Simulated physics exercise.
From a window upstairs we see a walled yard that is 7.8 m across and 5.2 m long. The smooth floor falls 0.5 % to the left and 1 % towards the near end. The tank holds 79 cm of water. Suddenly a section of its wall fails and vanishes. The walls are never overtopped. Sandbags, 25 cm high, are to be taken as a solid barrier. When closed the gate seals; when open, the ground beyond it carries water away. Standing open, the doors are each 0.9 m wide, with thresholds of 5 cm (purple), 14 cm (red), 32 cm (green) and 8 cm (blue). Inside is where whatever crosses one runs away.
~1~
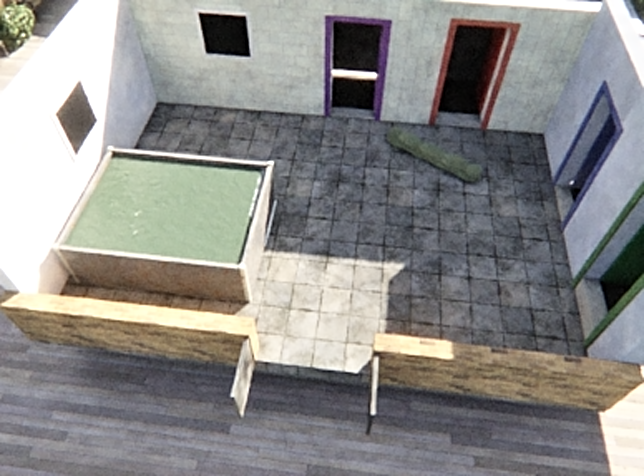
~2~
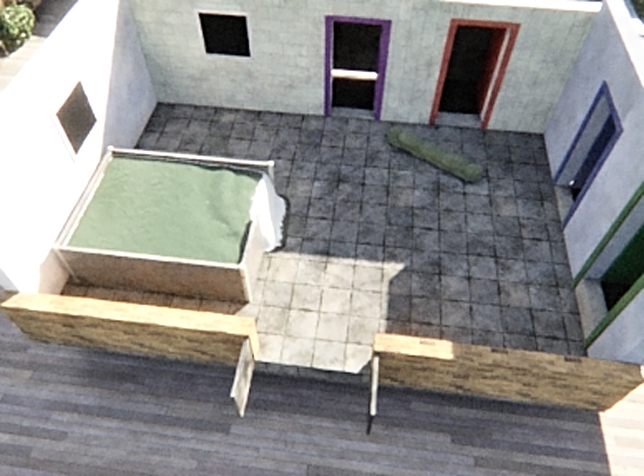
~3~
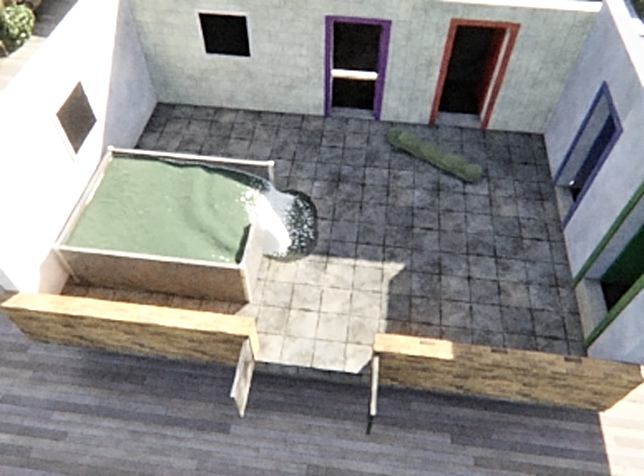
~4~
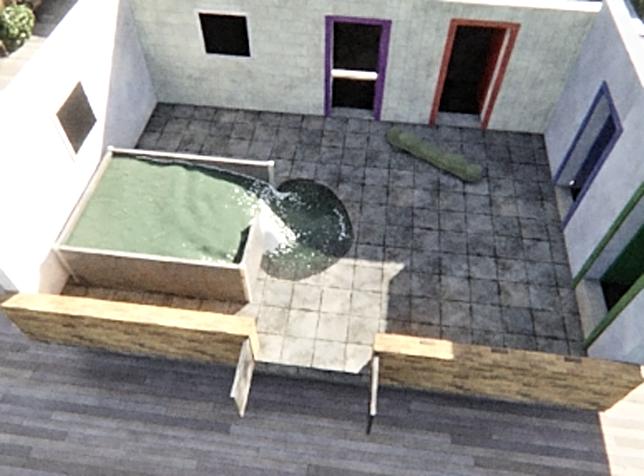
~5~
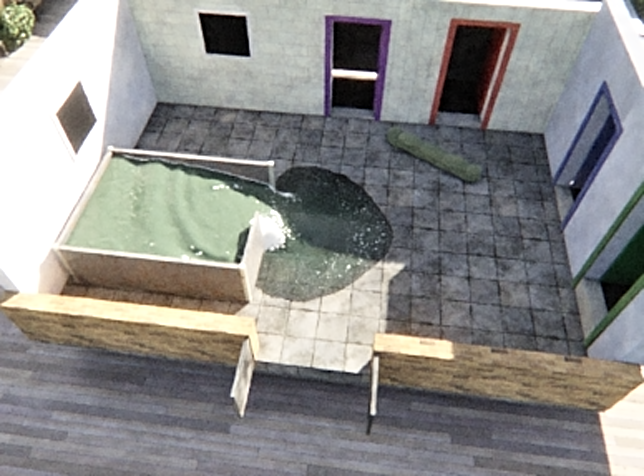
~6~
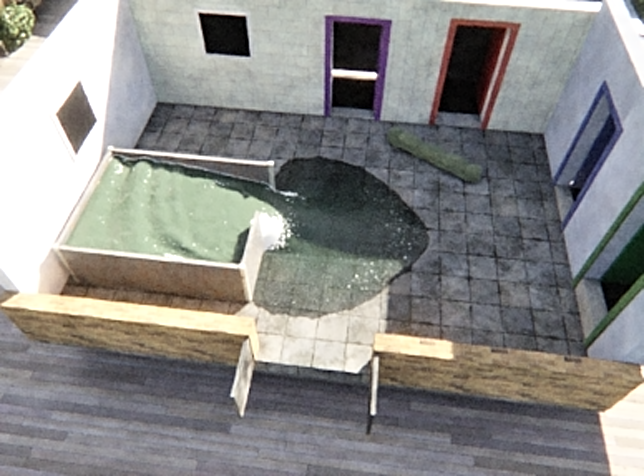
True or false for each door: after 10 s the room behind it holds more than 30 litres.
Purple door: True; red door: False; green door: False; blue door: True.
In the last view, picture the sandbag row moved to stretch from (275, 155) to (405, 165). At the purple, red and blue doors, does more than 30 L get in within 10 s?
Then the purple door is fine, the red door is fine, and the blue door is too much.
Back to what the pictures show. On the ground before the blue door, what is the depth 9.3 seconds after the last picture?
10.5 cm.
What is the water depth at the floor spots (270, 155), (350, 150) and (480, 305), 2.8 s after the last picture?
Close to 0, 2 and 3 centimetres.
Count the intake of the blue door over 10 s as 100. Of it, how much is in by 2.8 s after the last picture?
Share by then: ~ 45 %.
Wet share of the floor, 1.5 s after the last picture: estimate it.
Wet share: About 55 %.
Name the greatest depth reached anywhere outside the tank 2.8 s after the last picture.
Around 30 centimetres.
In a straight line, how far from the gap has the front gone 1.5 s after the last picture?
Distance: Approx. 5.4 m.
Then, 0.7 s after the last picture water covers 45 % of the floor and is deepest (43 cm) near (279, 219); purple door not reached, red door not reached, green door not reached, blue door not reached.
Then, 1.5 s after the last picture water covers 55 % of the floor and is deepest (36 cm) near (279, 219); purple door 10 cm at the sill, 5 L in, red door not reached, green door 22 cm at the sill, 0 L in, blue door 20 cm at the sill, 28 L in.
Then, 2.8 s after the last picture water covers 60 % of the floor and is deepest (30 cm) near (570, 293); purple door 9 cm at the sill, 30 L in, red door 2 cm at the sill, 0 L in, green door 30 cm at the sill, 0 L in, blue door 21 cm at the sill, 155 L in.
Then, 5.3 s after the last picture water covers 75 % of the floor and is deepest (20 cm) near (559, 238); purple door 8 cm at the sill, 70 L in, red door 6 cm at the sill, 0 L in, green door 15 cm at the sill, 0 L in, blue door 17 cm at the sill, 251 L in.
Then, 9.3 s after the last picture water covers 95 % of the floor and is deepest (16 cm) near (115, 305); purple door 8 cm at the sill, 95 L in, red door 10 cm at the sill, 0 L in, green door 12 cm at the sill, 0 L in, blue door 11 cm at the sill, 334 L in.
